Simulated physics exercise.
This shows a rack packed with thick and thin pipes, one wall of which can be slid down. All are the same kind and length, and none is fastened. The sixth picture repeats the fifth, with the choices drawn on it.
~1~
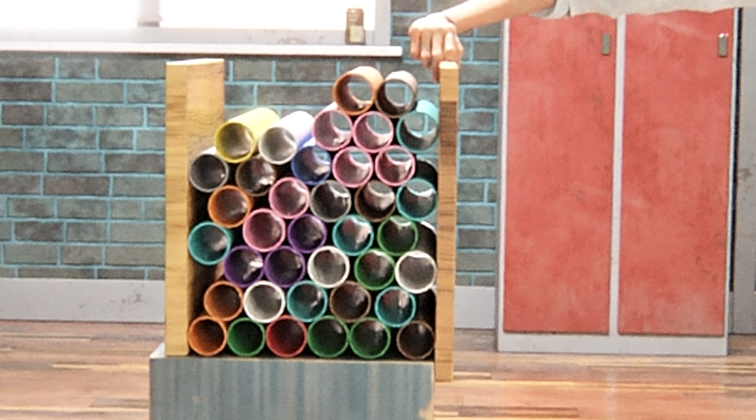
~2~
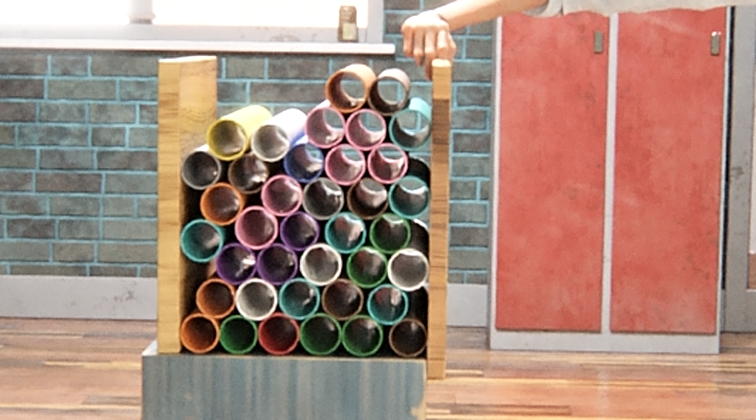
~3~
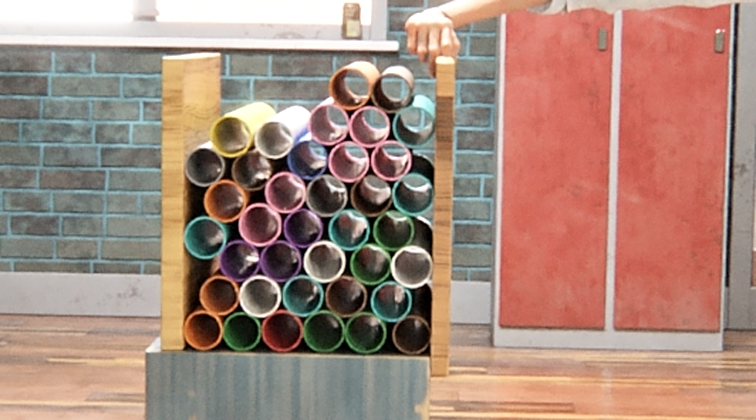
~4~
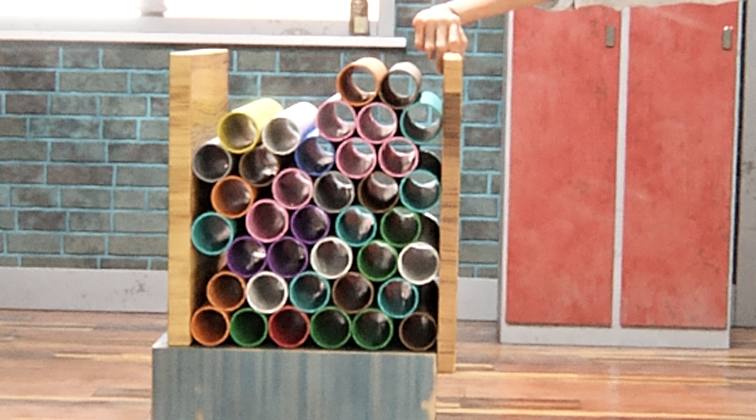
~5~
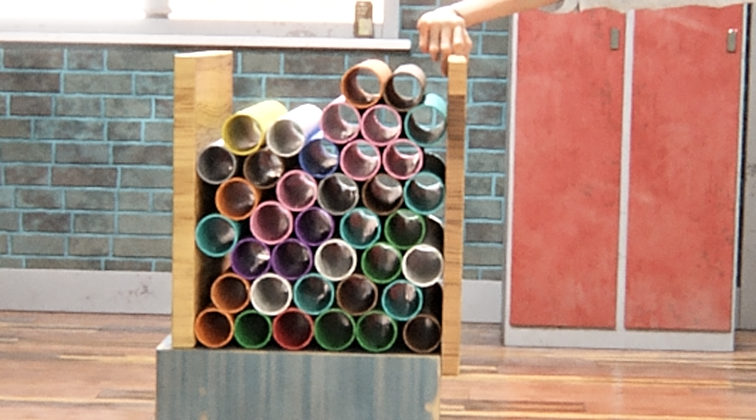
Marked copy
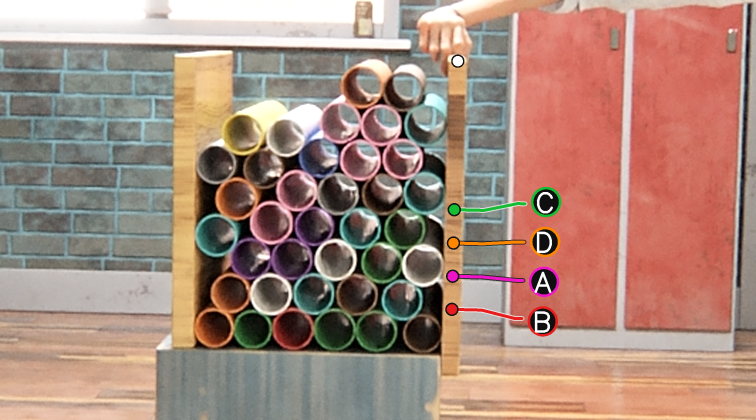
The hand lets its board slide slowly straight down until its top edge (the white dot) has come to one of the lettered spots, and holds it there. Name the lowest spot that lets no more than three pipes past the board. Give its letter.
Slide it to C.
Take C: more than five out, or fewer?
It loses fewer than five.
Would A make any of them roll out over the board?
Yes.
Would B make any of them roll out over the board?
Yes.
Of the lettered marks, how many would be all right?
One of them.
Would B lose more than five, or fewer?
More than five.
On the marked copy, A at (453, 276); B at (452, 309); C at (454, 210); D at (454, 243); the white dot at (458, 61).
Following C. Soon after the start, top of the board (447, 128).
Later, top of the board (445, 204).
In the end, top of the board (445, 209), two out over the board.
As for the rest, A more than three out over the board; B more than three out over the board; D more than three out over the board.
